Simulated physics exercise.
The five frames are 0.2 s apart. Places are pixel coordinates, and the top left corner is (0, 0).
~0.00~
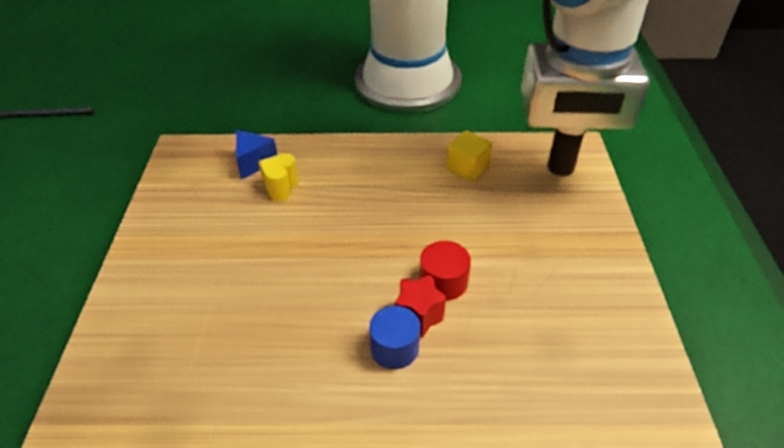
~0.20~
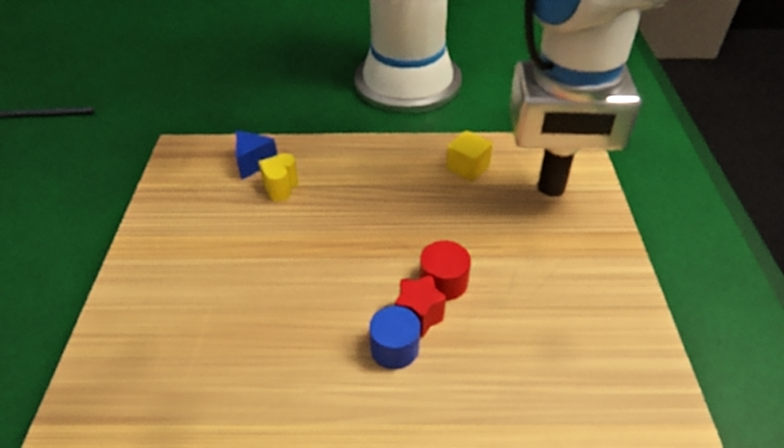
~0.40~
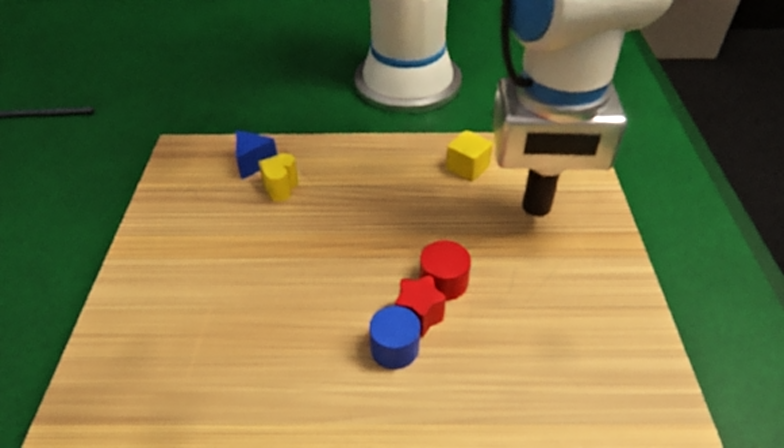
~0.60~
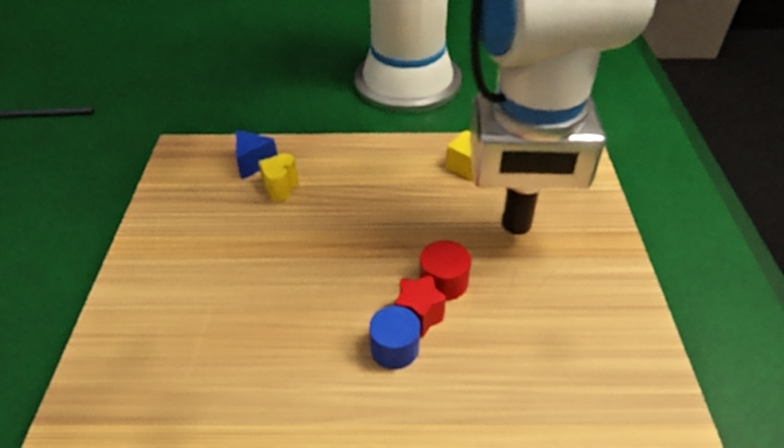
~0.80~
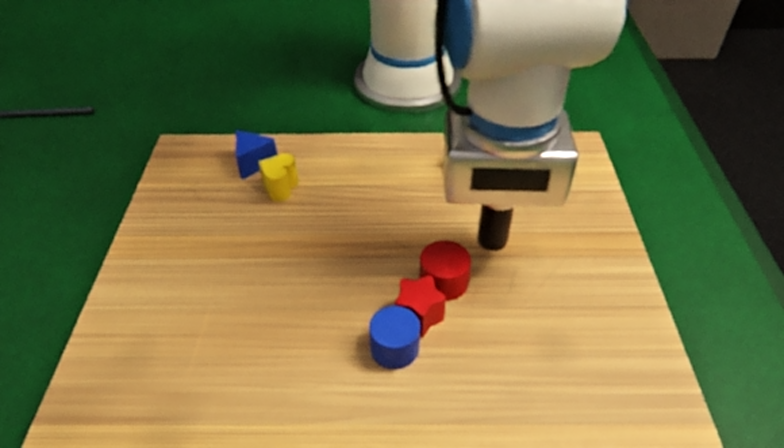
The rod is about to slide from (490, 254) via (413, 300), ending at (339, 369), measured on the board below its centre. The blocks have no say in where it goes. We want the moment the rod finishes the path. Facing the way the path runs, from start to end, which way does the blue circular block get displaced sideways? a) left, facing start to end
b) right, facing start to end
The answer is a.
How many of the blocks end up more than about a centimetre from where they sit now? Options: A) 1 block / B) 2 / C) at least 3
I choose C.
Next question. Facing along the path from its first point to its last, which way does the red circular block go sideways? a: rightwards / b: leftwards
That would be a.
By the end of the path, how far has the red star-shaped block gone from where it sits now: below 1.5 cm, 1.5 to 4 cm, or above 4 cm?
It ends farther than 4 cm from its spot.
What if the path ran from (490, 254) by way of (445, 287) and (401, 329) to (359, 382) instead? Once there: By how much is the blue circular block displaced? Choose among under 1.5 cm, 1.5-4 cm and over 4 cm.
My estimate: Beyond 4 cm.
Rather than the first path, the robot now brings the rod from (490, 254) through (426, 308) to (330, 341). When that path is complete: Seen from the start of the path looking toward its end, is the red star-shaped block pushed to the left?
No, that is not what happens.
What follows on the original path. One third of the way, rod (440, 270); blue circular block (385, 344); red star-shaped block (381, 305), turned 40° anticlockwise; red circular block (401, 271).
Two thirds of the way, rod (388, 307); blue circular block (383, 349); red star-shaped block (355, 317), turned 70° anticlockwise; red circular block (351, 280).
At the end, rod (338, 356); blue circular block (378, 365); red star-shaped block (298, 359), turned 65° anticlockwise; red circular block (350, 280).
